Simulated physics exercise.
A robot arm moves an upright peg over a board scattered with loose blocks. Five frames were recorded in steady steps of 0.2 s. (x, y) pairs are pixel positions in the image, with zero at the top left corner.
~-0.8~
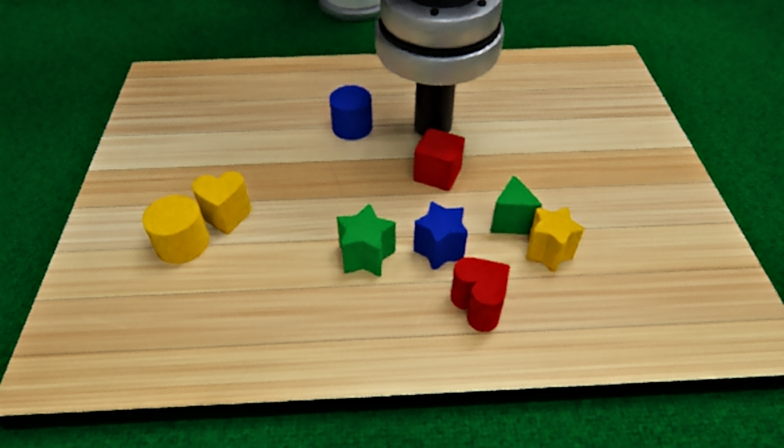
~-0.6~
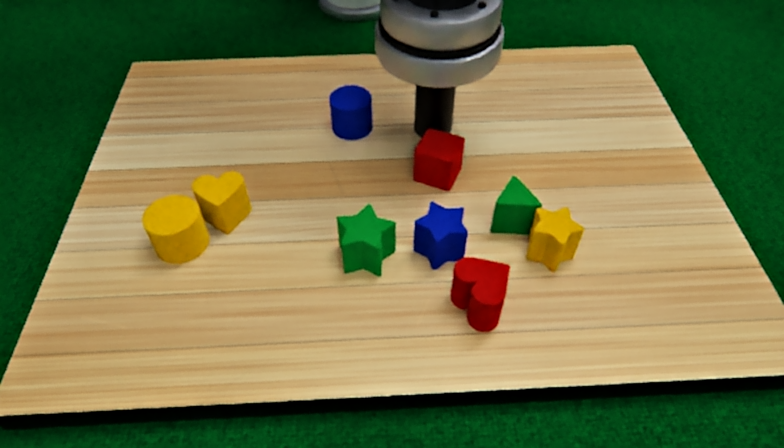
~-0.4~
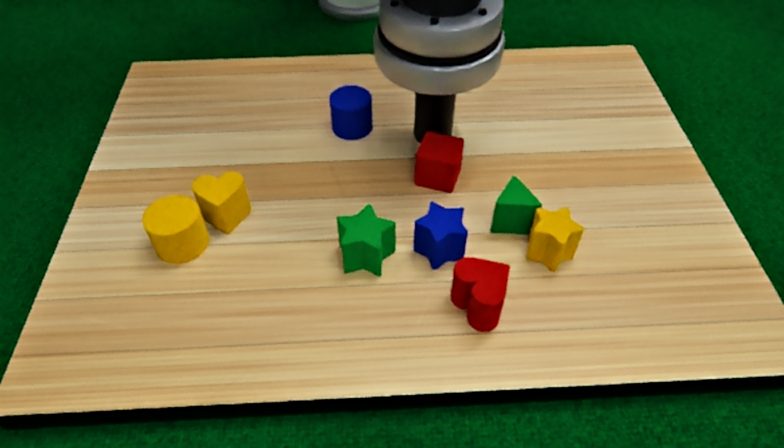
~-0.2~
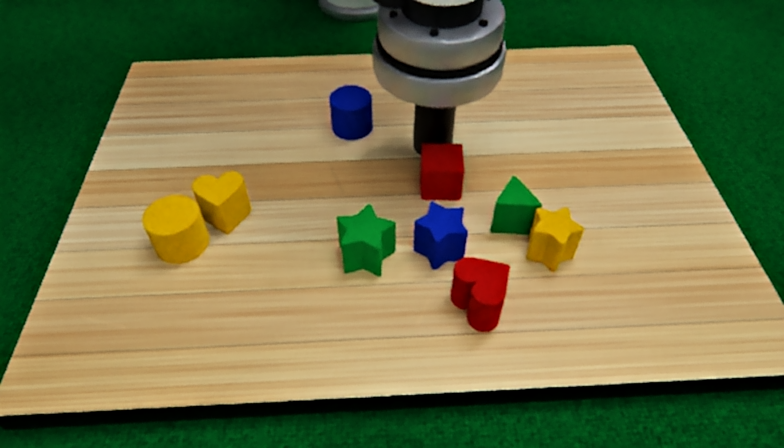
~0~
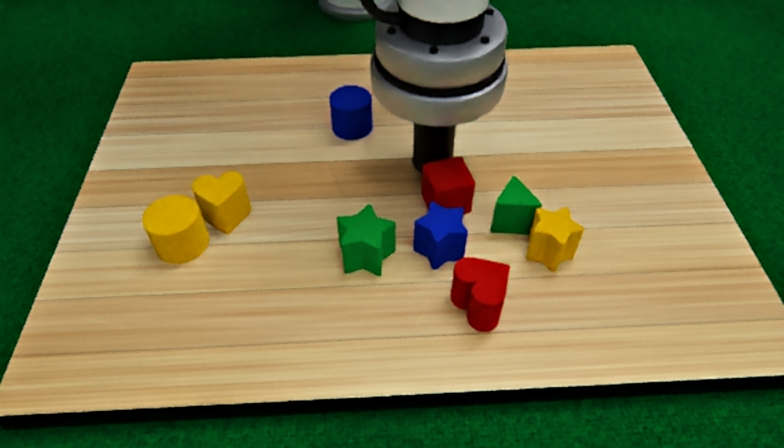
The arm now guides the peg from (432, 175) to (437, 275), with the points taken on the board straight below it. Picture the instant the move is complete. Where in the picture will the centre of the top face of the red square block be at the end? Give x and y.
Expect it around (487, 225).
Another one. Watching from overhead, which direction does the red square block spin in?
It rotates counterclockwise.
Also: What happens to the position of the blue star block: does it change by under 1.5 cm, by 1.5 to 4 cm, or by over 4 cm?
It ends over 4 cm away.
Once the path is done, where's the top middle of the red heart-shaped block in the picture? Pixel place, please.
Final place: (498, 301).
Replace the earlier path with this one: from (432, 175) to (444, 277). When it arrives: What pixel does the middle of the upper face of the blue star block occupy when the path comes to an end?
I expect it at (437, 284).
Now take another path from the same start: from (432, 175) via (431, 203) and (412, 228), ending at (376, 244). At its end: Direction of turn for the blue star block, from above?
Seen from overhead, it turns clockwise.
What follows on the original path. One third of the way, peg at (433, 195); blue star block at (445, 234), turned 25° clockwise; red square block at (463, 203), turned 25° anticlockwise.
Two thirds of the way, peg at (434, 228); blue star block at (444, 246), turned 40° clockwise; red square block at (482, 220), turned 45° anticlockwise; red heart-shaped block at (486, 282), turned 15° anticlockwise.
At the end, peg at (438, 264); green star block still; blue star block at (445, 283), turned 55° clockwise; red square block at (487, 225), turned 65° anticlockwise; red heart-shaped block at (498, 301), turned 55° anticlockwise.
